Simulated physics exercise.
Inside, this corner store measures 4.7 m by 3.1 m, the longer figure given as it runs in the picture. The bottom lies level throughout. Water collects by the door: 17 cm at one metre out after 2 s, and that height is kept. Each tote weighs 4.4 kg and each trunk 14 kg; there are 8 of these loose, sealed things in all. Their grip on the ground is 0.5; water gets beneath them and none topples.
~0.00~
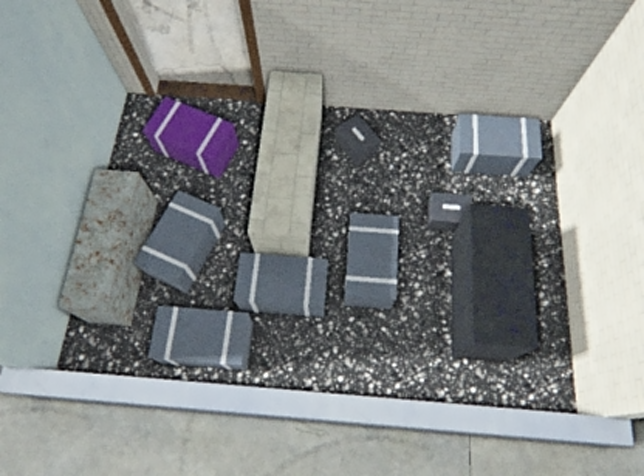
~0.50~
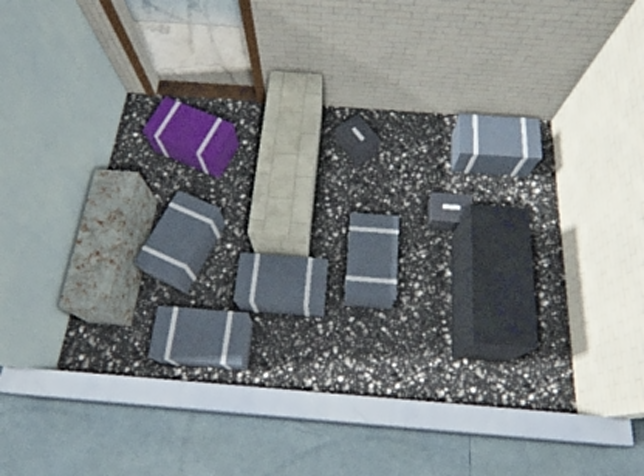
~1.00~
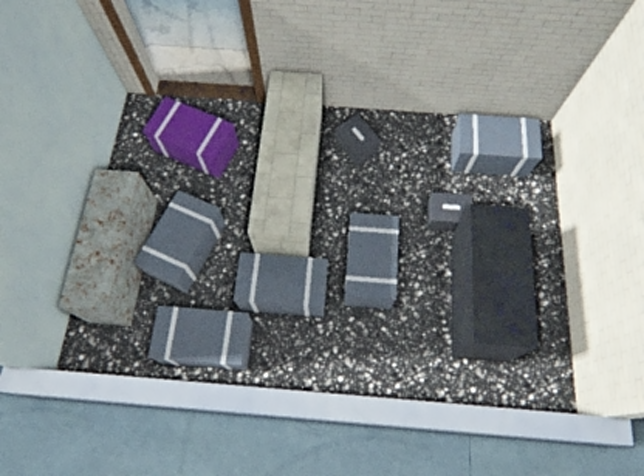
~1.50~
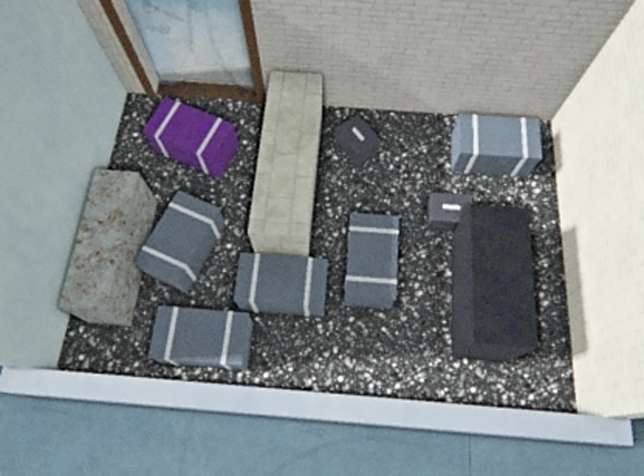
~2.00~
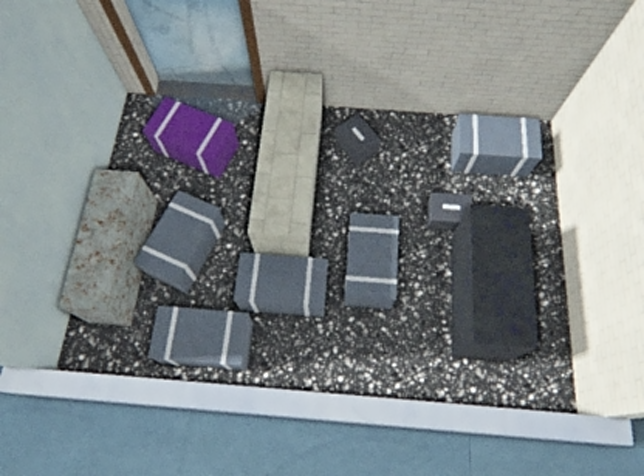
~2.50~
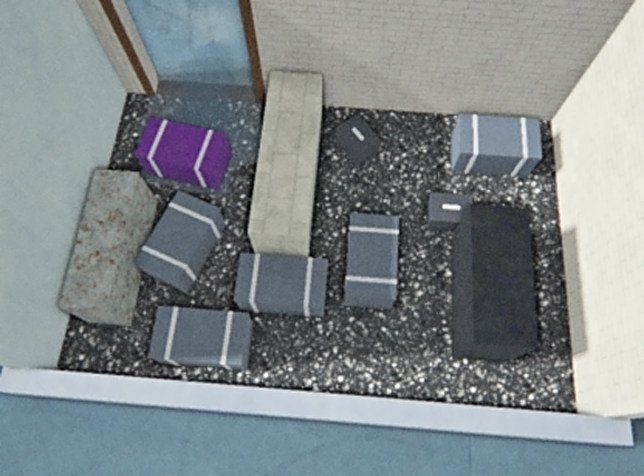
The clip opens on a corner store with a purple trunk and several striped gray blocks on a dark speckled floor, while bluish water spreads behind the doorway and outside the low front edge. Water then creeps in through the doorway, and the purple trunk turns and shifts slightly left and toward the viewer.
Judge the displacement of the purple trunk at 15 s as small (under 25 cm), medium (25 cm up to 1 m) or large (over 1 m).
Large.
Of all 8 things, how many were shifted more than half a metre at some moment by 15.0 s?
I get 6.
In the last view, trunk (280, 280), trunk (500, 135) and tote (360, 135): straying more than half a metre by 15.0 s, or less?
Result, in order: Higher / lower / lower.
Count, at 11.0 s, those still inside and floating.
Just then, the number is 8.
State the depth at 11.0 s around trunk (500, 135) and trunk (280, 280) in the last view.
5 and 9 cm.
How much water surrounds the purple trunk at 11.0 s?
Somewhere close to 10 cm.
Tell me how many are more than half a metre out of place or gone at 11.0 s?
By my reckoning, 6.
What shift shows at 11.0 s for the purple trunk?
Roughly 140 cm.
After 3.5 s the purple trunk is near (173, 167), 0.5 m from its start, afloat; 1 afloat.
After 6.8 s the purple trunk is near (162, 211), 1.0 m from its start, afloat; 3 afloat.
After 11.0 s the purple trunk is near (227, 247), 1.4 m from its start, afloat; 8 afloat.
After 15.0 s the purple trunk is near (421, 243), 2.6 m from its start, afloat; 8 afloat.
